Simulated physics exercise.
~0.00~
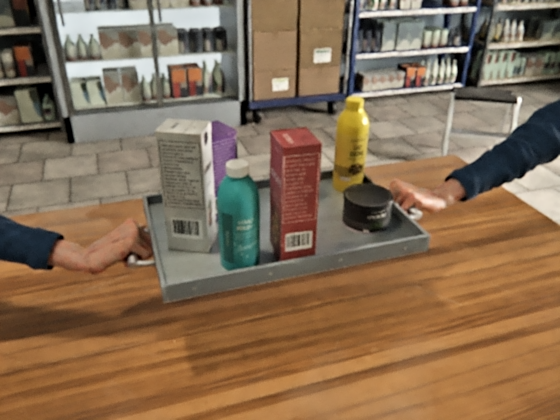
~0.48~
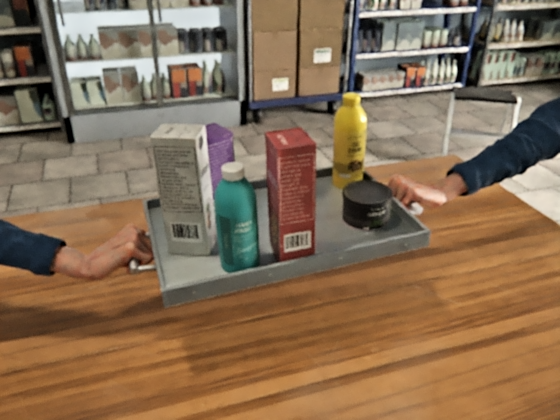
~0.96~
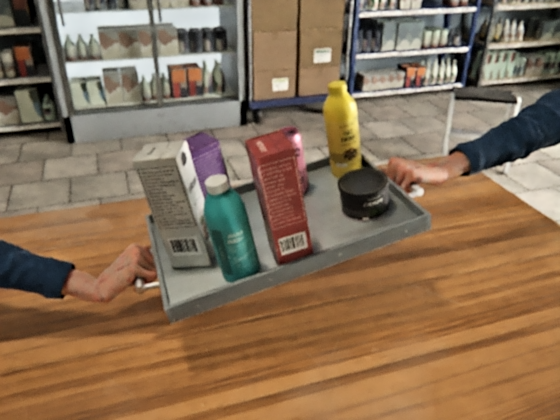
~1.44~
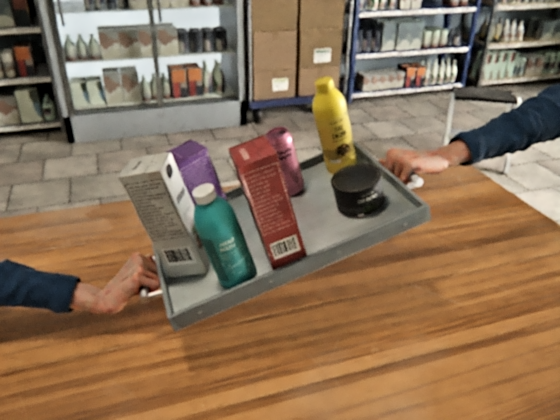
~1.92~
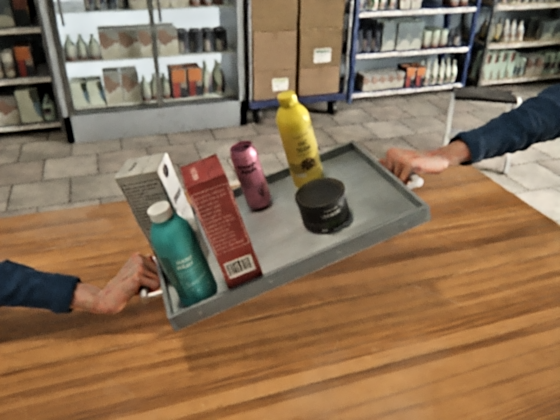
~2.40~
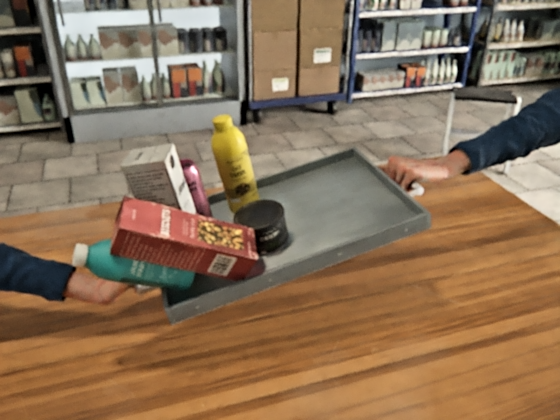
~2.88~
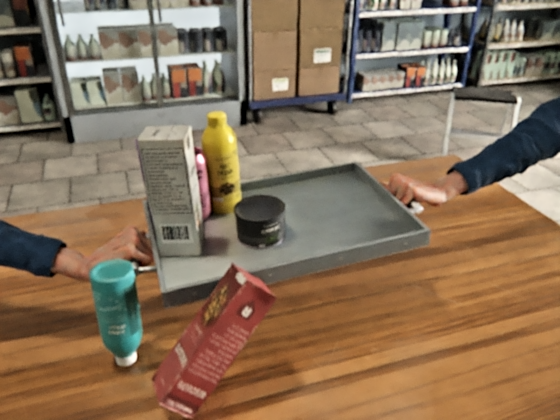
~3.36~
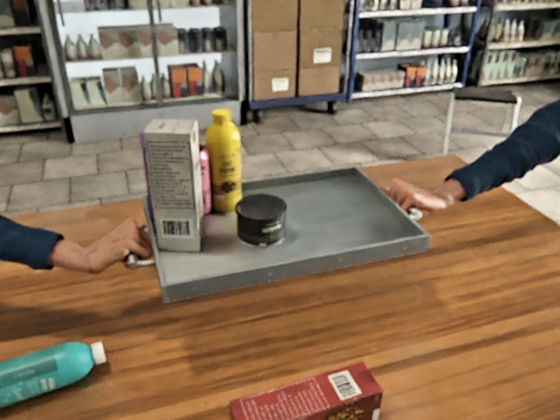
Two hands tip a tray leftward, spilling a turquoise bottle and red carton, then level it.
